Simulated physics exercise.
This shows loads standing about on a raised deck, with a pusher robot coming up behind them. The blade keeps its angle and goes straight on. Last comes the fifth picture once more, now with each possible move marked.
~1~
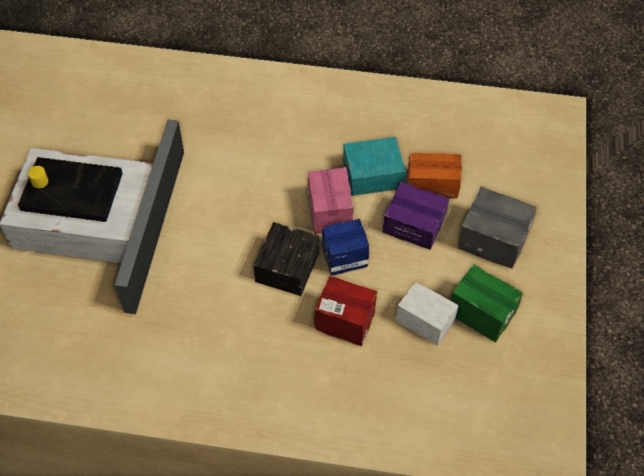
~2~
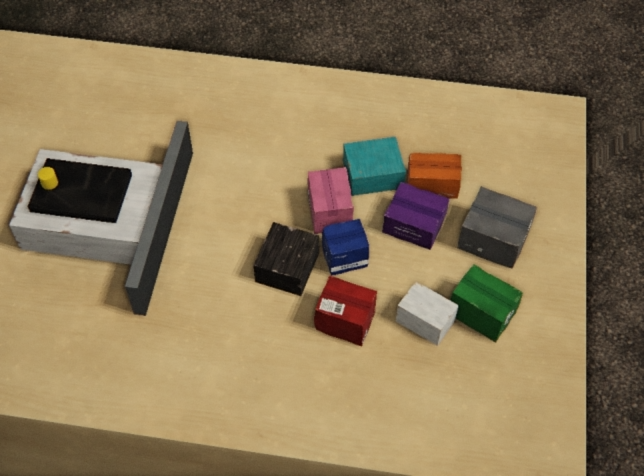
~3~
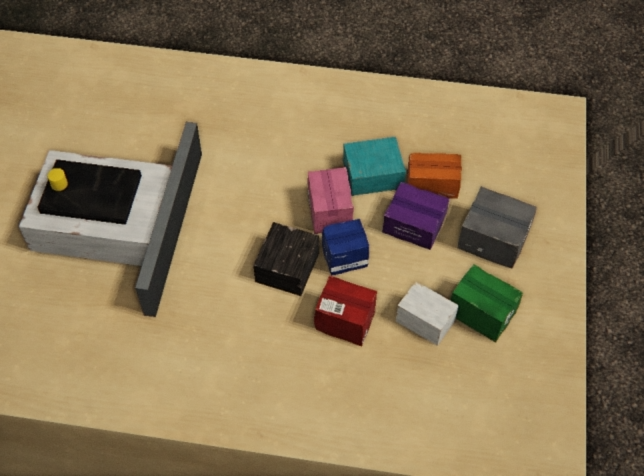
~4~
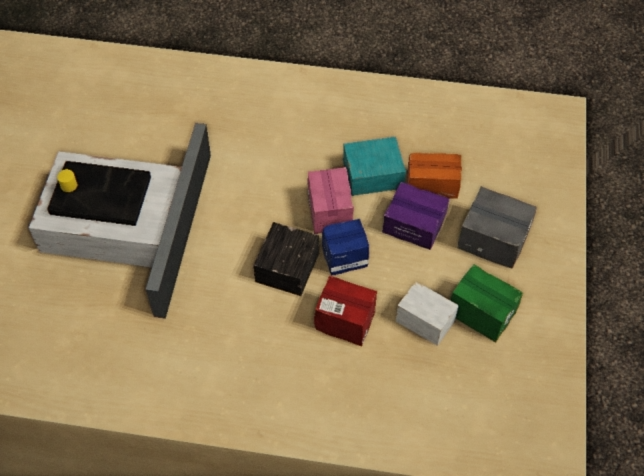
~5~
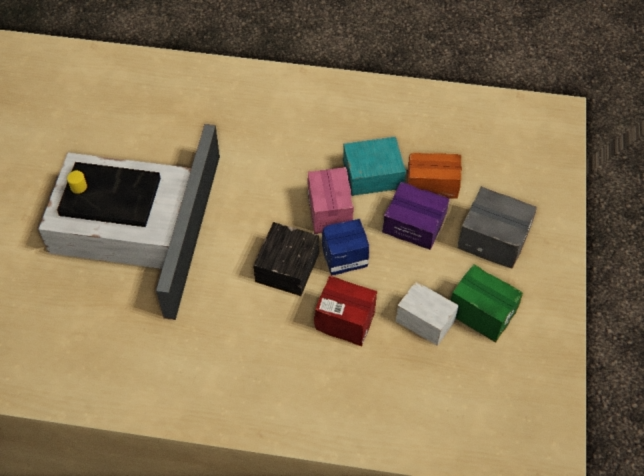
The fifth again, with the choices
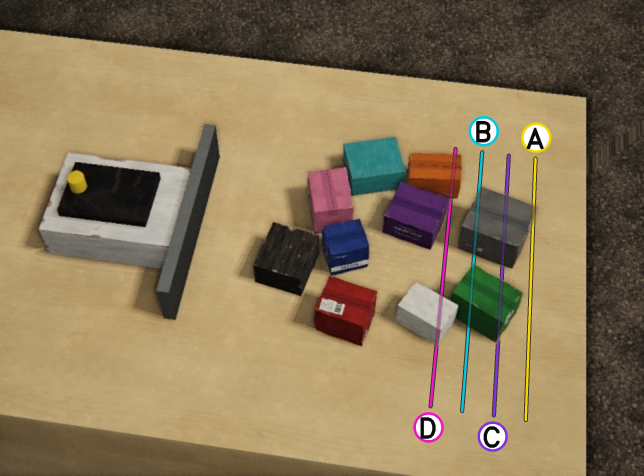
A white robot with a dark upright plate on its front crept a short way right across a wooden surface toward a cluster of colourful boxes, which all stayed still, leaving a gap between them.
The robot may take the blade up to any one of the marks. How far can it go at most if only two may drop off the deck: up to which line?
C is the last line within the limit.
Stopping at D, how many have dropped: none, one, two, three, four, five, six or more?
The count is none.
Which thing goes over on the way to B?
The grey parcel.
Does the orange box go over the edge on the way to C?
By then, no.
On the marked copy, A at (531, 278); B at (473, 270); C at (502, 274); D at (444, 266).
Following C. Soon after the start, robot (226, 208); black crate (327, 263); pink box (336, 203).
Later, robot (340, 223); grey parcel (545, 222); green box (515, 311).
In the end, robot (429, 234); grey parcel over the edge; green box over the edge; two fallen.
As for the rest, A drops five; B is within the limit but short; D is within the limit but short.
